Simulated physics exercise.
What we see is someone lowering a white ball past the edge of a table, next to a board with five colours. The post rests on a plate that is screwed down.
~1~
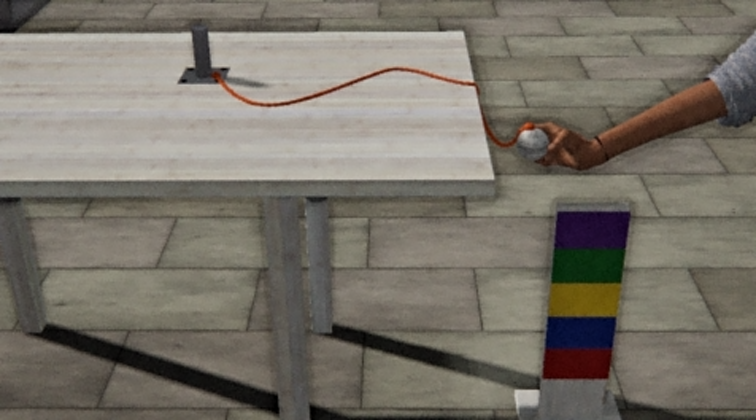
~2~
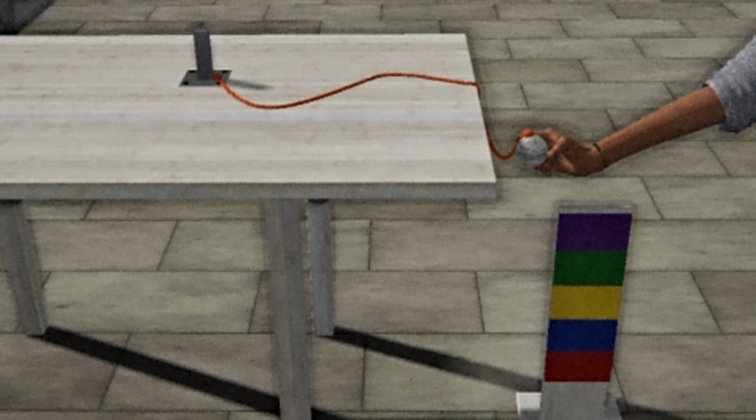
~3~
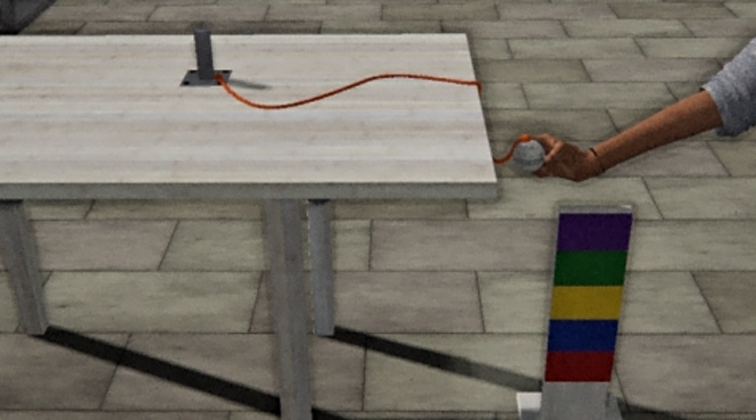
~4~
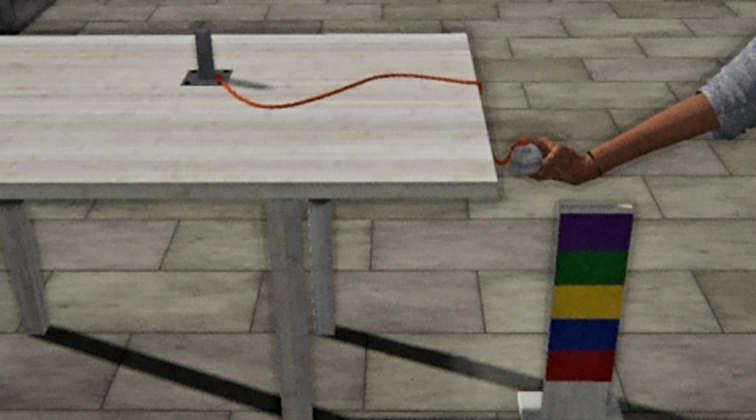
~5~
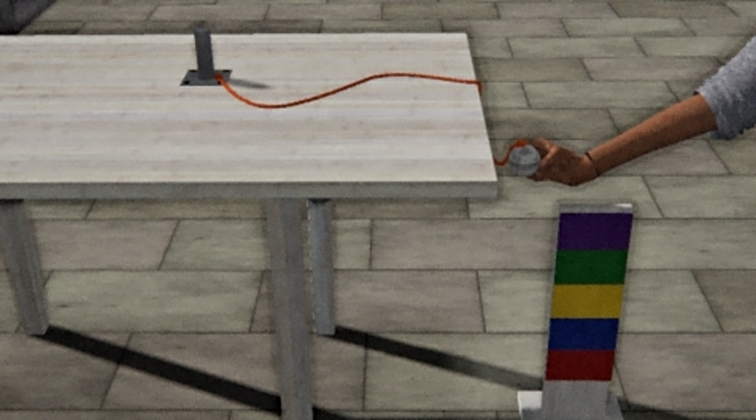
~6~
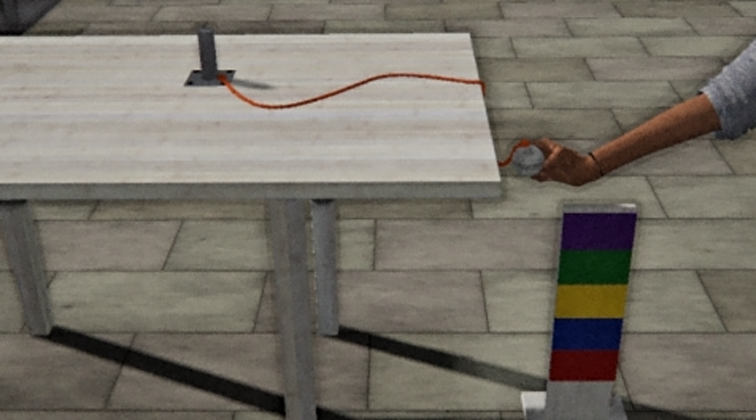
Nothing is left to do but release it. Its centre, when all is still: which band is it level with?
It is level with the yellow band.
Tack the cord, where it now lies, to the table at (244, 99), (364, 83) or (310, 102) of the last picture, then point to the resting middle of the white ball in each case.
In order of the tries: About (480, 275), then (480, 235), then (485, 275).
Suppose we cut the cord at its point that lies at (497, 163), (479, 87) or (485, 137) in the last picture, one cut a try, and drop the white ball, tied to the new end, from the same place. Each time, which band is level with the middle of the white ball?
Per try - 1: Green; 2: None, it hangs higher; 3: Purple.
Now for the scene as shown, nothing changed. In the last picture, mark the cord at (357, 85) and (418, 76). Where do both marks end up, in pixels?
One finishes at (419, 94) and the other at (485, 110).
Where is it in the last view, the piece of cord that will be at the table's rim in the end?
Pixel (412, 76) or thereabouts.
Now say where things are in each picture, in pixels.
White ball (533, 144); purple (593, 231); green (588, 267); yellow (585, 301); blue (581, 334); red (577, 365), in the first picture.
White ball (532, 151); cord through (229, 92) (291, 106) (358, 84) (431, 78) (485, 129), in the second picture.
White ball (529, 156), in the third picture.
White ball (526, 159); cord through (231, 91) (292, 105) (359, 84) (434, 78) (484, 131), in the fourth picture.
White ball (524, 161), in the fifth picture.
White ball (528, 161); cord through (234, 92) (295, 105) (362, 84) (437, 78) (484, 131), in the sixth picture.
Early on, ball near (509, 297); level with yellow.
Midway, ball near (451, 298); level with yellow.
Near the end, ball near (488, 301); level with yellow.
Finally, ball near (477, 301); level with yellow. Its middle rests at the yellow band.
